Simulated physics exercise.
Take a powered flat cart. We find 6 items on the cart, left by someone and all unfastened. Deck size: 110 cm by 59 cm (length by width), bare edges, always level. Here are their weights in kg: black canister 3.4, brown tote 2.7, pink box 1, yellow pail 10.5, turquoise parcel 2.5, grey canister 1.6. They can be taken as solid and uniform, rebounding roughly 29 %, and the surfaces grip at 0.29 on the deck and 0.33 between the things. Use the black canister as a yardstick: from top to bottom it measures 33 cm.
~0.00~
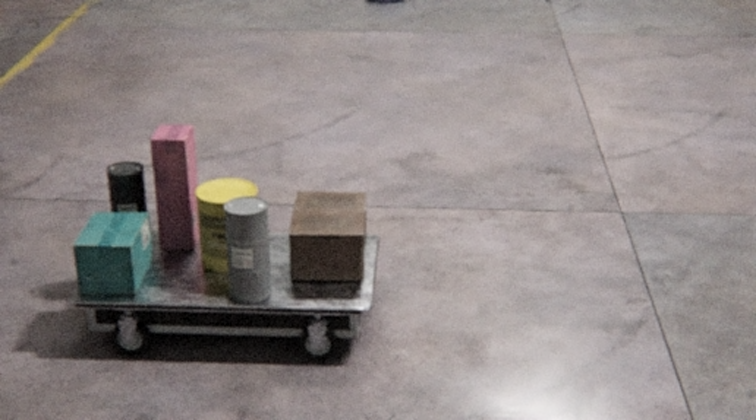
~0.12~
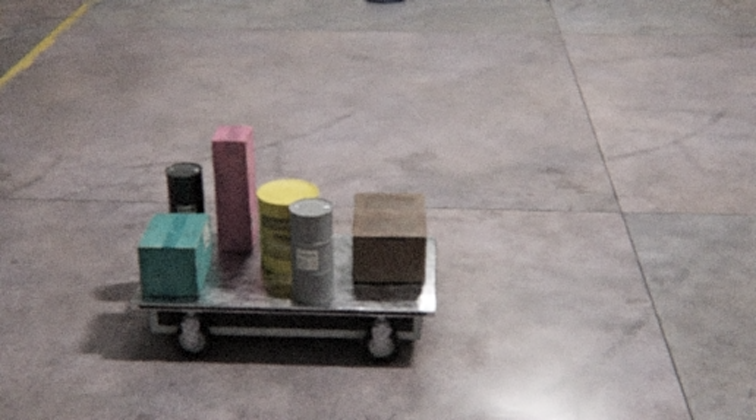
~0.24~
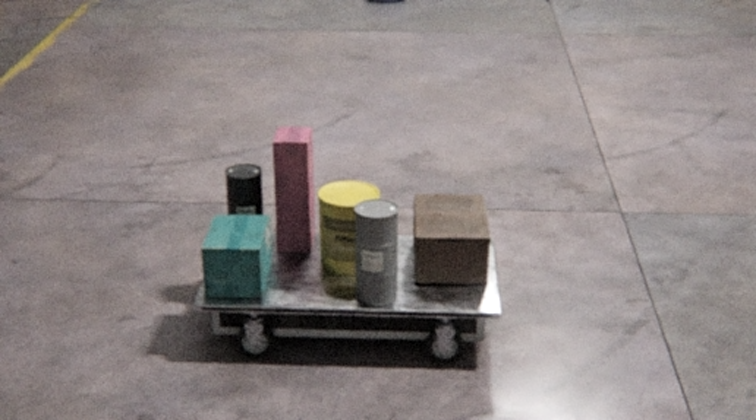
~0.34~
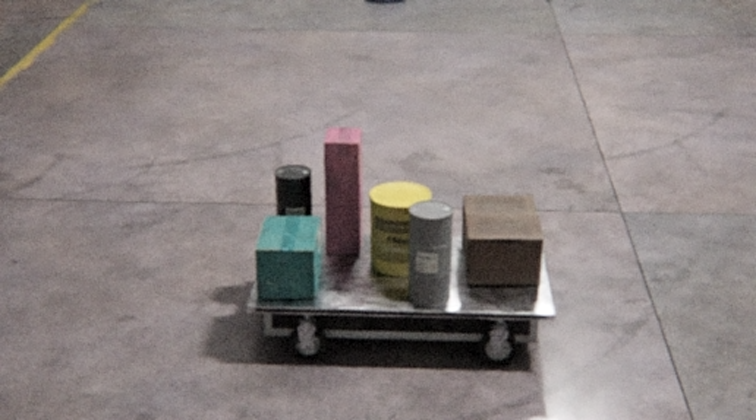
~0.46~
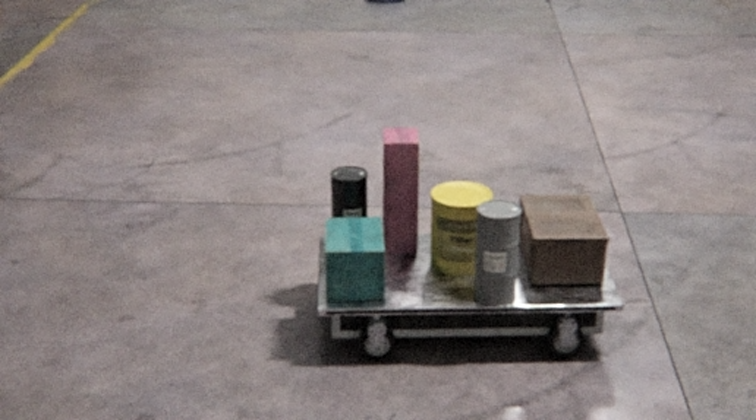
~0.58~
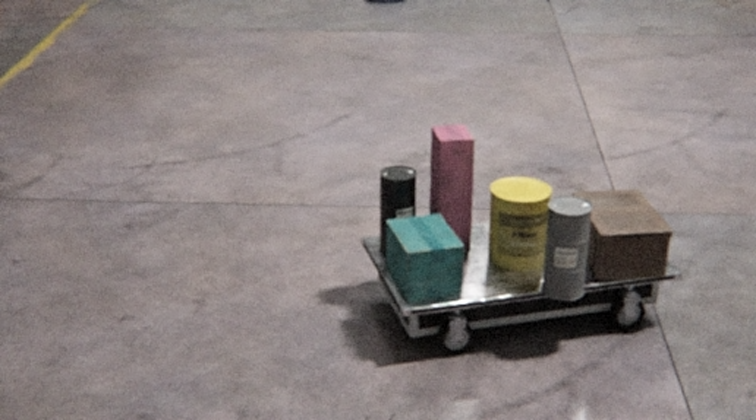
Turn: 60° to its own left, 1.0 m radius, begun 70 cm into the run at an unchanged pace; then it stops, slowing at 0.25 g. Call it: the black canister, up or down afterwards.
Up.
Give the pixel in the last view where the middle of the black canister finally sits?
It winds up close to (617, 122).
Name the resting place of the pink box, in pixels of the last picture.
About (654, 98).
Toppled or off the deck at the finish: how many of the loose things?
Total count: 4.
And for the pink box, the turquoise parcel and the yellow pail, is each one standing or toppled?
Final state - pink box: Remains on its base; turquoise parcel: Goes over; yellow pail: Goes over.
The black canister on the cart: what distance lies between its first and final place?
Around 10 centimetres.
Around 0.78 s, cart has run 156 cm, turned 41°; brown tote now off the deck; black canister shifted 2 cm near (473, 201); yellow pail shifted 24 cm.
Around 1.08 s, cart has run 216 cm, turned 60°; yellow pail and turquoise parcel now off the deck; black canister shifted 9 cm near (555, 169); pink box shifted 19 cm.
Around 1.48 s, cart has run 270 cm, turned 60°; black canister shifted 9 cm near (605, 132); pink box shifted 19 cm.
Finally (2.3 s), off the deck and tipped over, yellow pail, turquoise parcel and grey canister; off the deck but upright, brown tote; not toppled but over 10 cm from the start, pink box; the last one still in place (within 10 cm). In the last view, black canister near (617, 122).
